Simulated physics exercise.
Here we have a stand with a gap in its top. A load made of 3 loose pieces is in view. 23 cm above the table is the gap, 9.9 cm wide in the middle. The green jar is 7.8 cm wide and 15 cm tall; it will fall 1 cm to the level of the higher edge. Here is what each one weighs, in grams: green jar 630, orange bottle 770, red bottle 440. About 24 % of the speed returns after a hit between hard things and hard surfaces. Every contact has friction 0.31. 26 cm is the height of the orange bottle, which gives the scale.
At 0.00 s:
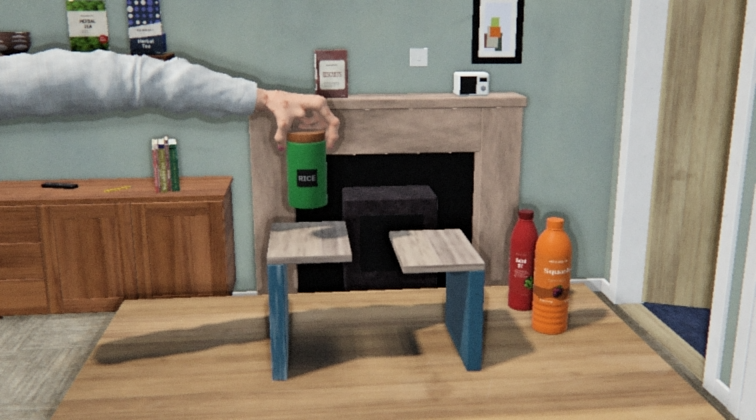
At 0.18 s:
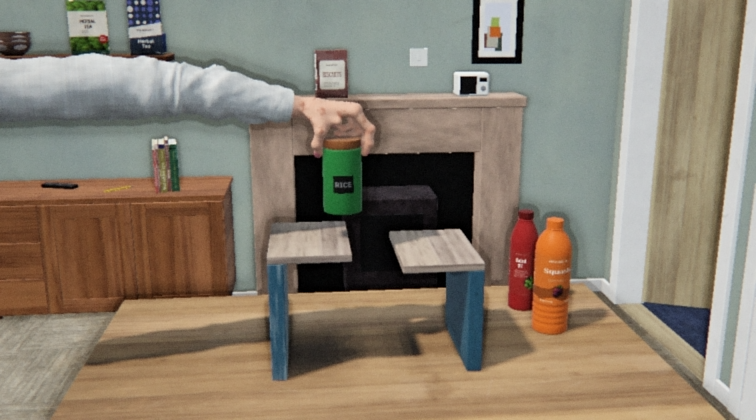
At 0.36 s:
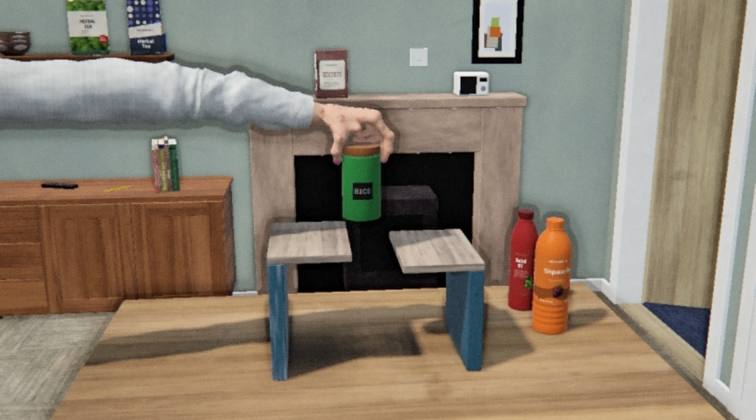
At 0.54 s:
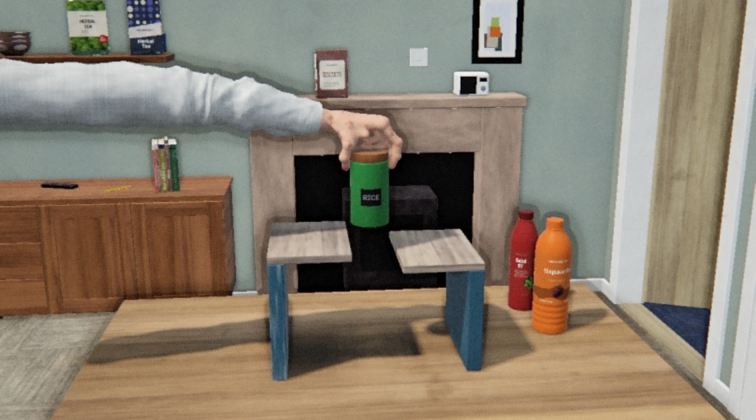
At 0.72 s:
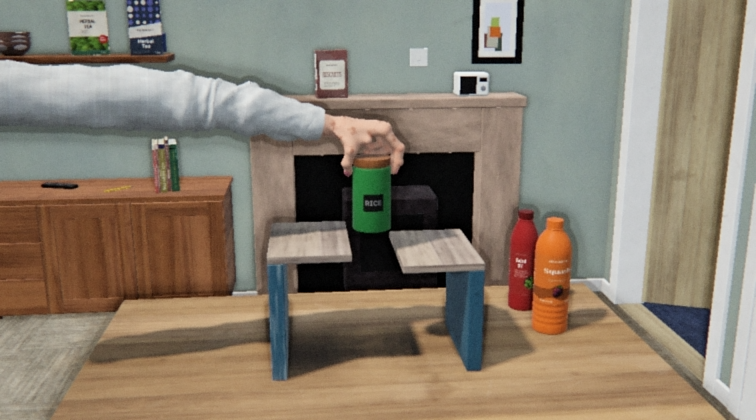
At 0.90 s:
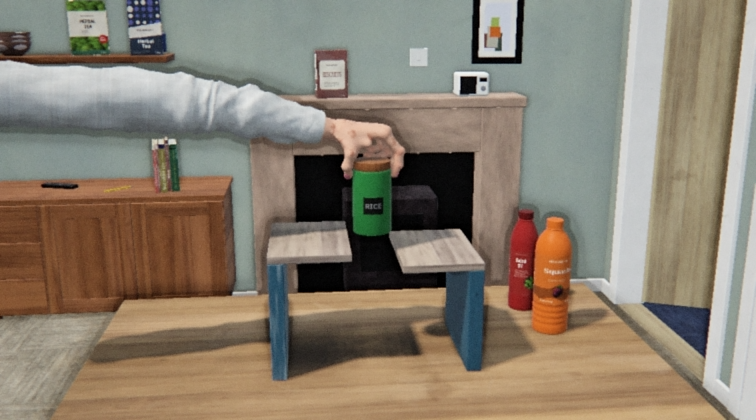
A hand moves a green jar right and lowers it over a stand's gap.
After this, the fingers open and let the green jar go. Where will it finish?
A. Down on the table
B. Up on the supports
The answer is A.
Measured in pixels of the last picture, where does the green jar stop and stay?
It comes to rest around (373, 318).
After 1.22 s, green jar slid 24 cm near (373, 305).
After 1.56 s, green jar slid 27 cm near (373, 318).
At rest (1.9 s), not toppled but over 4 cm from the start, green jar; the other 2 in place, give or take 4 cm. Seen from the same camera at the end, green jar near (373, 318). The jar reaches the table.
